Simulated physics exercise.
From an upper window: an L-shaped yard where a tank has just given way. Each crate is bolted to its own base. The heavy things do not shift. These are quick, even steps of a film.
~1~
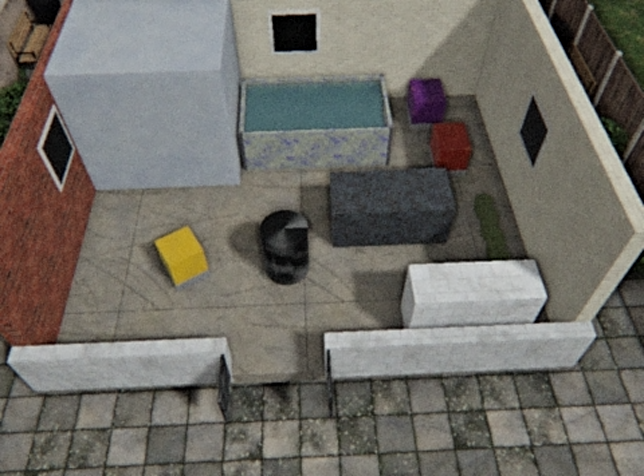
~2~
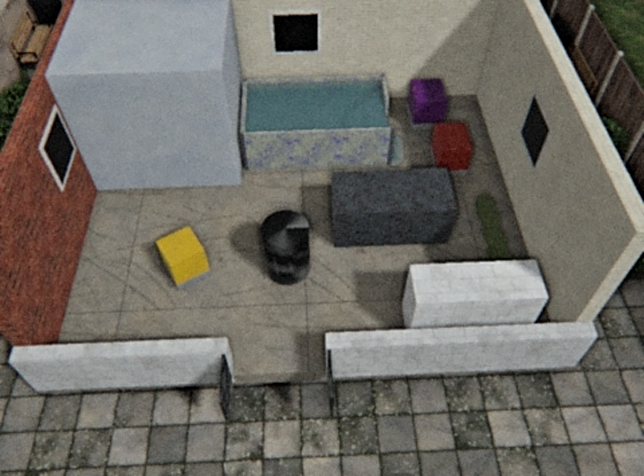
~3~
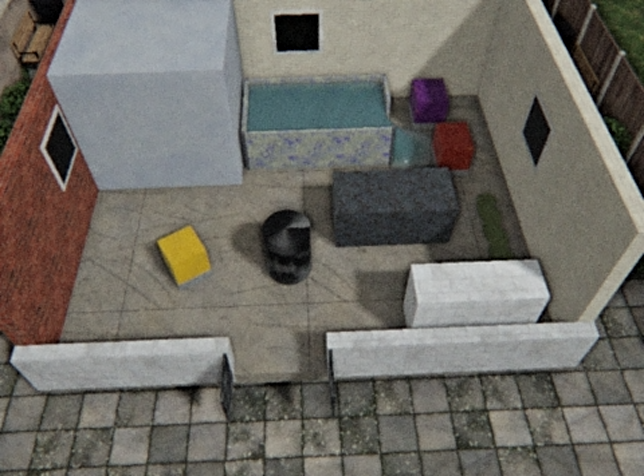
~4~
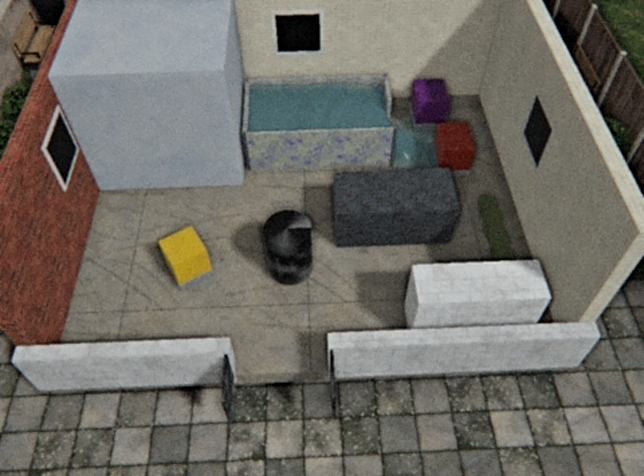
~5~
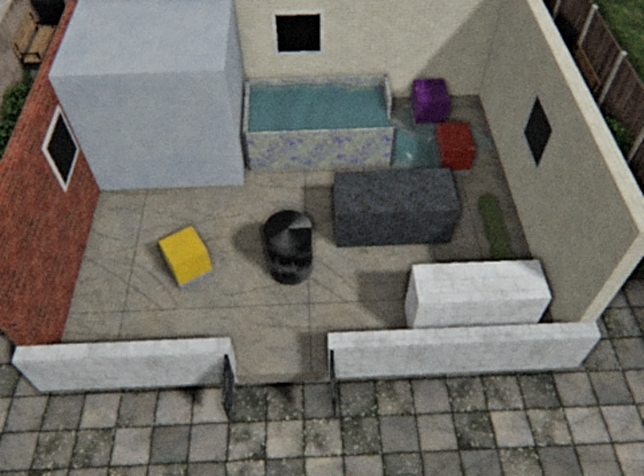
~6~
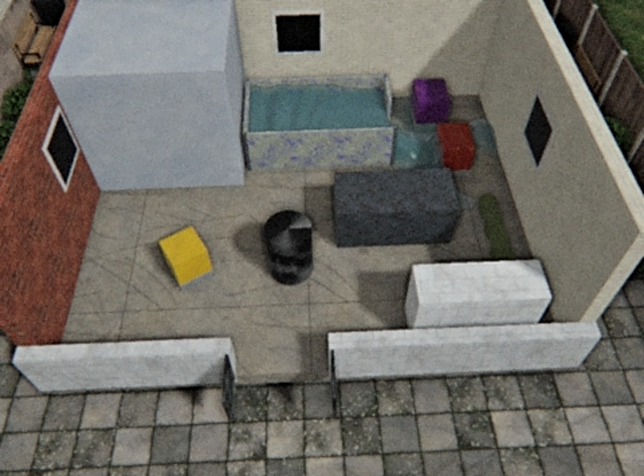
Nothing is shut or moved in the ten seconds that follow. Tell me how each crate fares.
One by one: The yellow crate escapes dry; the red crate is wetted; the purple crate is wetted.
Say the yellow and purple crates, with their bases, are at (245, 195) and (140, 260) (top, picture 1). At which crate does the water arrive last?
That is the crate marked purple.
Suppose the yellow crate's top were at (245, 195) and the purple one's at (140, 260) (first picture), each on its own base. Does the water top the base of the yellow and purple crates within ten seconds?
In short: Yellow crate remains dry, purple crate escapes it.
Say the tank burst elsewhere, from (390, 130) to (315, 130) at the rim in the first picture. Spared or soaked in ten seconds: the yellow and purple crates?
My reading: Yellow ends up wet; purple takes water.
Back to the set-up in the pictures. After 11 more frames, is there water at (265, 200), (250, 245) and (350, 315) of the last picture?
One after the other: Under water, dry, clear.
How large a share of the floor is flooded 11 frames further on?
About 35 per cent.
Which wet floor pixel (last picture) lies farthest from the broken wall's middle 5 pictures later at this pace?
I would point to (500, 289).
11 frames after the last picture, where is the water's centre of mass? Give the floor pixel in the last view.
Roughly at (357, 148).
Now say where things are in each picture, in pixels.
The open tank at (315, 106) is whole and still, in the first picture.
The front is at (393, 136), out from the gap at (386, 137), in the second picture.
The front is at (428, 140), out from the gap at (387, 139), in the third picture.
Water pours out at (388, 140) and has run to a hidden place, in the fourth picture.
The front is at (489, 143), out from the gap at (388, 140), in the fifth picture.
Water pours out at (388, 139) and has run to (485, 121), in the sixth picture.
A moment on, water covers 20 % of the floor; the yellow crate not reached, the red crate water round its plinth, the purple crate water round its plinth.
Next, water covers 35 % of the floor; the yellow crate not reached, the red crate water round its plinth, the purple crate water round its plinth.
Then, water covers 55 % of the floor; the yellow crate not reached, the red crate water round its plinth, the purple crate water round its plinth.
Later, water covers 90 % of the floor; the yellow crate water round its plinth, the red crate water round its plinth, the purple crate water round its plinth.
In the end, water covers 100 % of the floor; the yellow crate stayed above the water, the red crate was topped, the purple crate was topped.
